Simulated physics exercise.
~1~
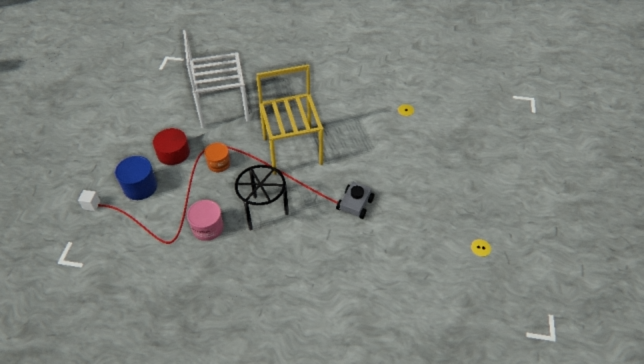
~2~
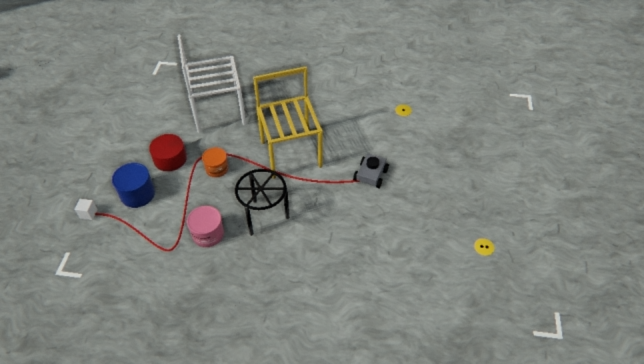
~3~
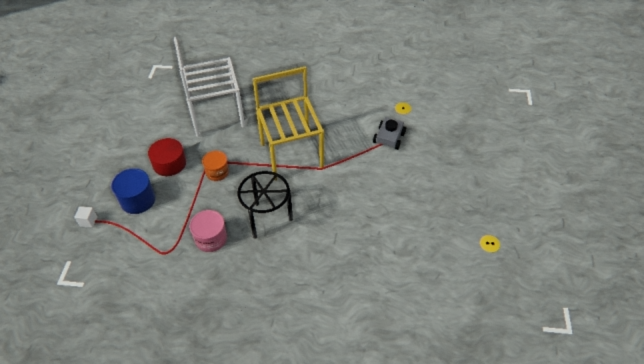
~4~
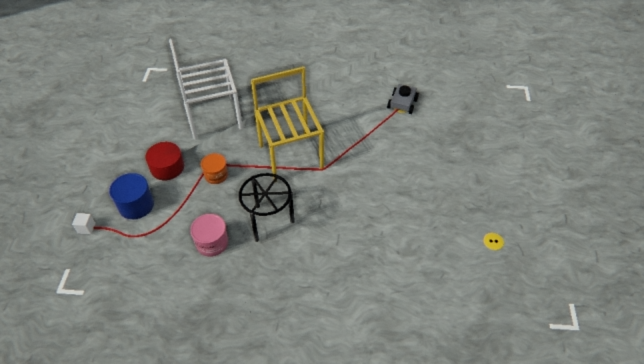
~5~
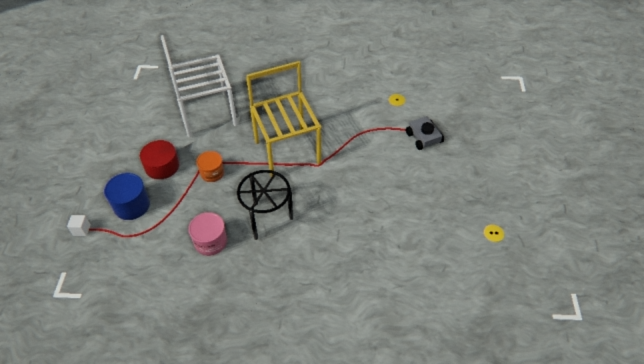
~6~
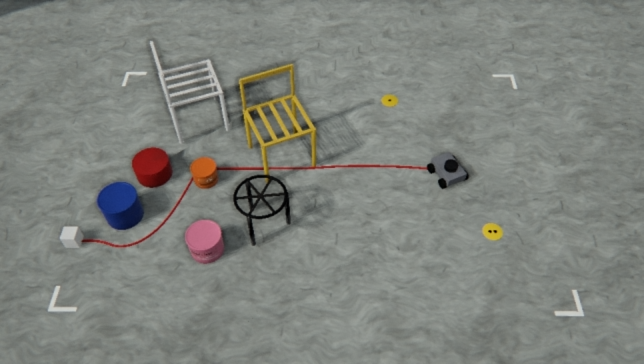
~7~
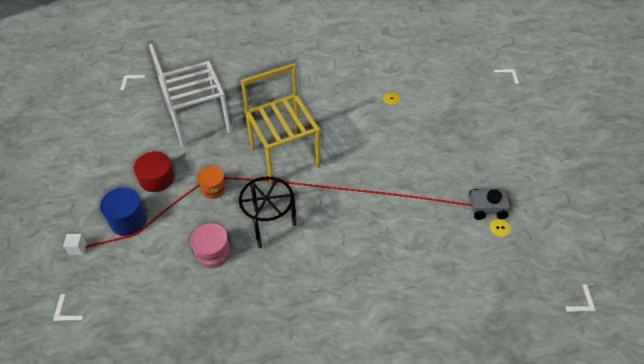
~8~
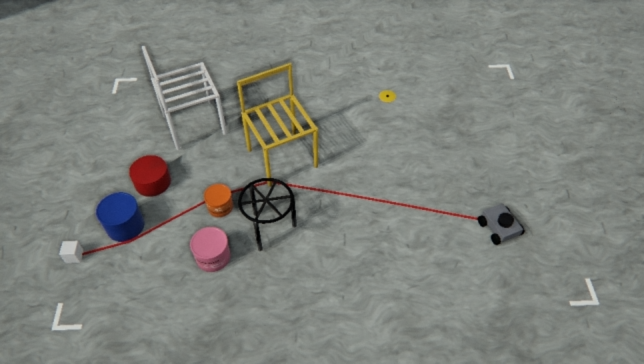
On a grey stone-like floor, a small grey cart trailing a red cord rolled up to one yellow mark, then down right to another, passing chairs, a stool and buckets, until the tightened cord nudged the orange bin toward the stool.
